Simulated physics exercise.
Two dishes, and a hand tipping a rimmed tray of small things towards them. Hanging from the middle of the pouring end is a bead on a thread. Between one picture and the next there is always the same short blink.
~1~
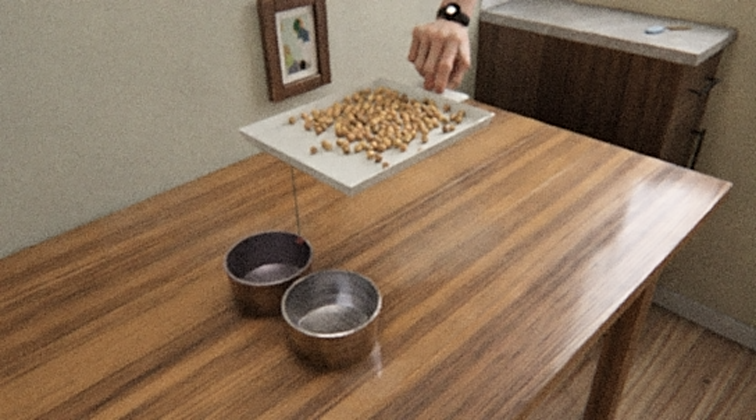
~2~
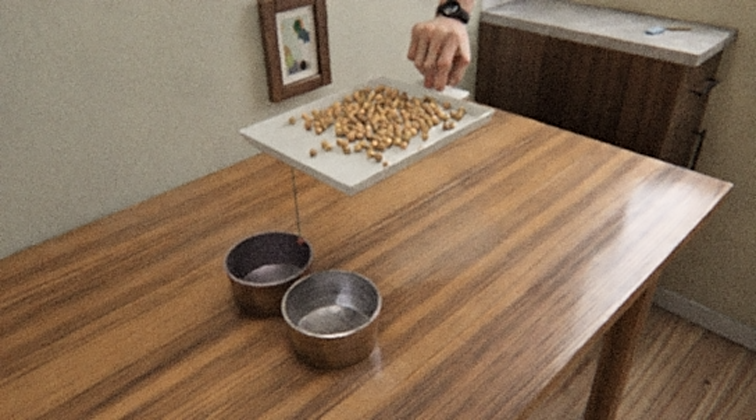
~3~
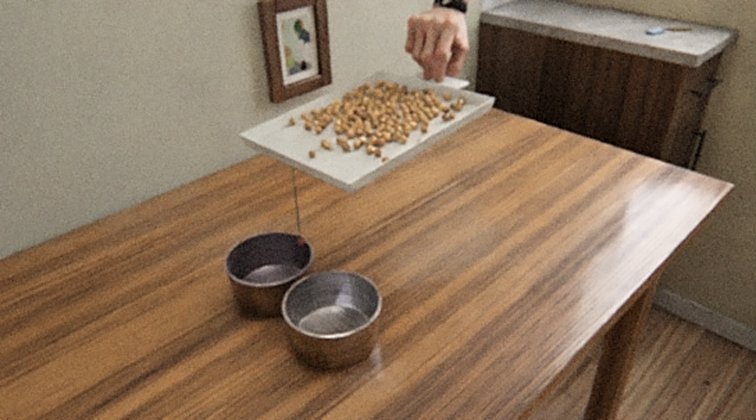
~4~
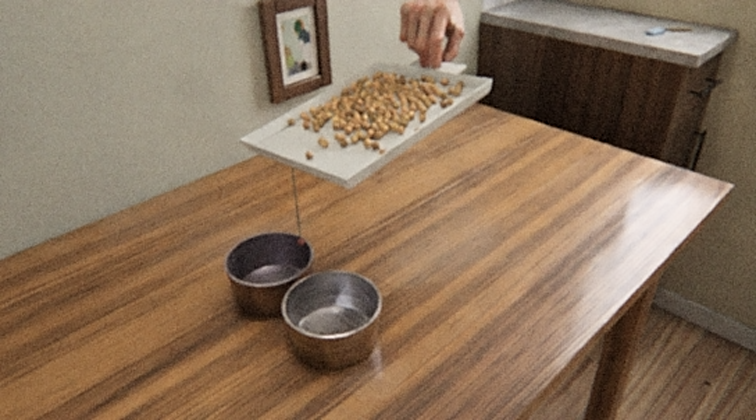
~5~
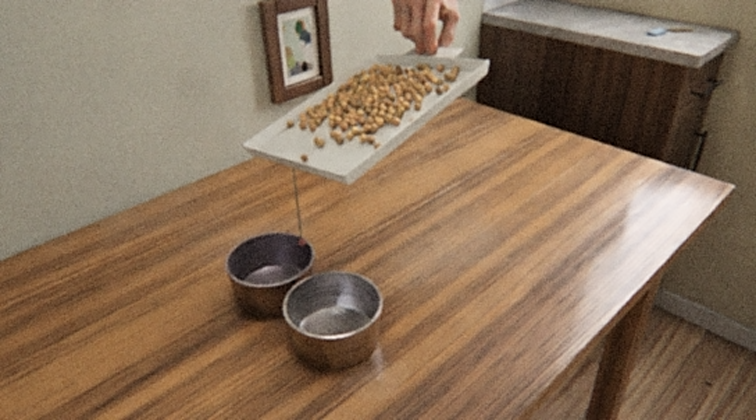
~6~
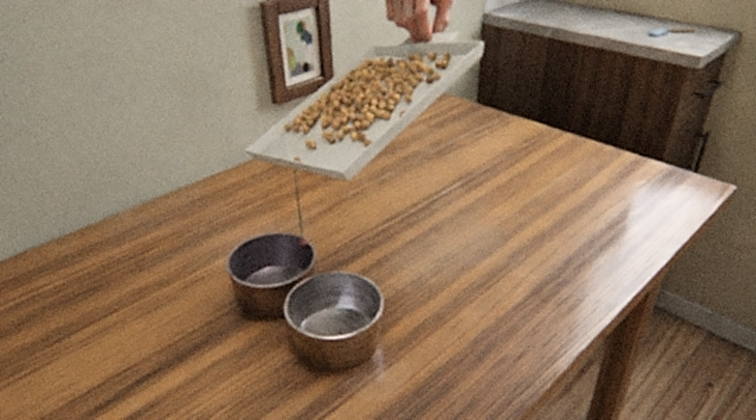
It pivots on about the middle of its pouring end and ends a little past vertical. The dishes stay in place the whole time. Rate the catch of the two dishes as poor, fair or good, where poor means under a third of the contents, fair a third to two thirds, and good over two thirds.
The catch is poor.
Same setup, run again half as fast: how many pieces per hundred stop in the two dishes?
It would come out near 10 per cent.
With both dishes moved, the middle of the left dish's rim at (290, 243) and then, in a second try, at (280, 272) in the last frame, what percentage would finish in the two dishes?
Trial 1 around 20 percent, trial 2 around 0 percent.
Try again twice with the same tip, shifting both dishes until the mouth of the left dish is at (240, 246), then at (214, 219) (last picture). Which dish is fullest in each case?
The leftmost dish, then the leftmost dish.
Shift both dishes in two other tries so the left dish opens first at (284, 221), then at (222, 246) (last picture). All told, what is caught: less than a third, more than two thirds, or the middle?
To begin with: The middle third; after that: In the middle band.
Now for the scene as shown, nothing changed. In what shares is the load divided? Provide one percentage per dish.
The left dish holds 10 % and the right dish holds 0 %.
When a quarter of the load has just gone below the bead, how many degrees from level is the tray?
About 65° of tilt.
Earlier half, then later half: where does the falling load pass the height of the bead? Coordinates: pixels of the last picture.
First roughly (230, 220), then roughly (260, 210).
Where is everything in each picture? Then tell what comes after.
The first frame shows corners of the pouring end at (244, 129) and (351, 183), level; middle of the load at (382, 119), round wooden beads; left dish at (235, 290); right dish at (296, 340); bead on its thread at (300, 241).
The second frame shows corners of the pouring end at (244, 131) and (351, 183), level; middle of the load at (382, 118).
The third frame shows corners of the pouring end at (245, 134) and (349, 180), tipped barely, lowest at the left corner; middle of the load at (382, 113).
The fourth frame shows corners of the pouring end at (245, 139) and (347, 176), tipped a little, lowest at the left corner; middle of the load at (380, 105).
The fifth frame shows corners of the pouring end at (246, 144) and (345, 172), tipped clearly, lowest at the left corner; middle of the load at (376, 98), a small part on the move.
The sixth frame shows corners of the pouring end at (249, 149) and (342, 168), tipped clearly, lowest at the left corner; middle of the load at (367, 94), all on the move; left dish at (238, 292); right dish at (298, 342).
Soon after the last picture, tray tipped steeply; about a third on the tray; a stray few in the left dish; about a quarter outside both; about a quarter in the air.
A little later, tray tipped past a quarter turn; a small part in the left dish; most outside both; a stray few in the air.
Later still, tray tipped past a quarter turn; a small part in the left dish; most outside both.
By the end, tray tipped past a quarter turn; none in the right dish; a small part in the left dish; most outside both.
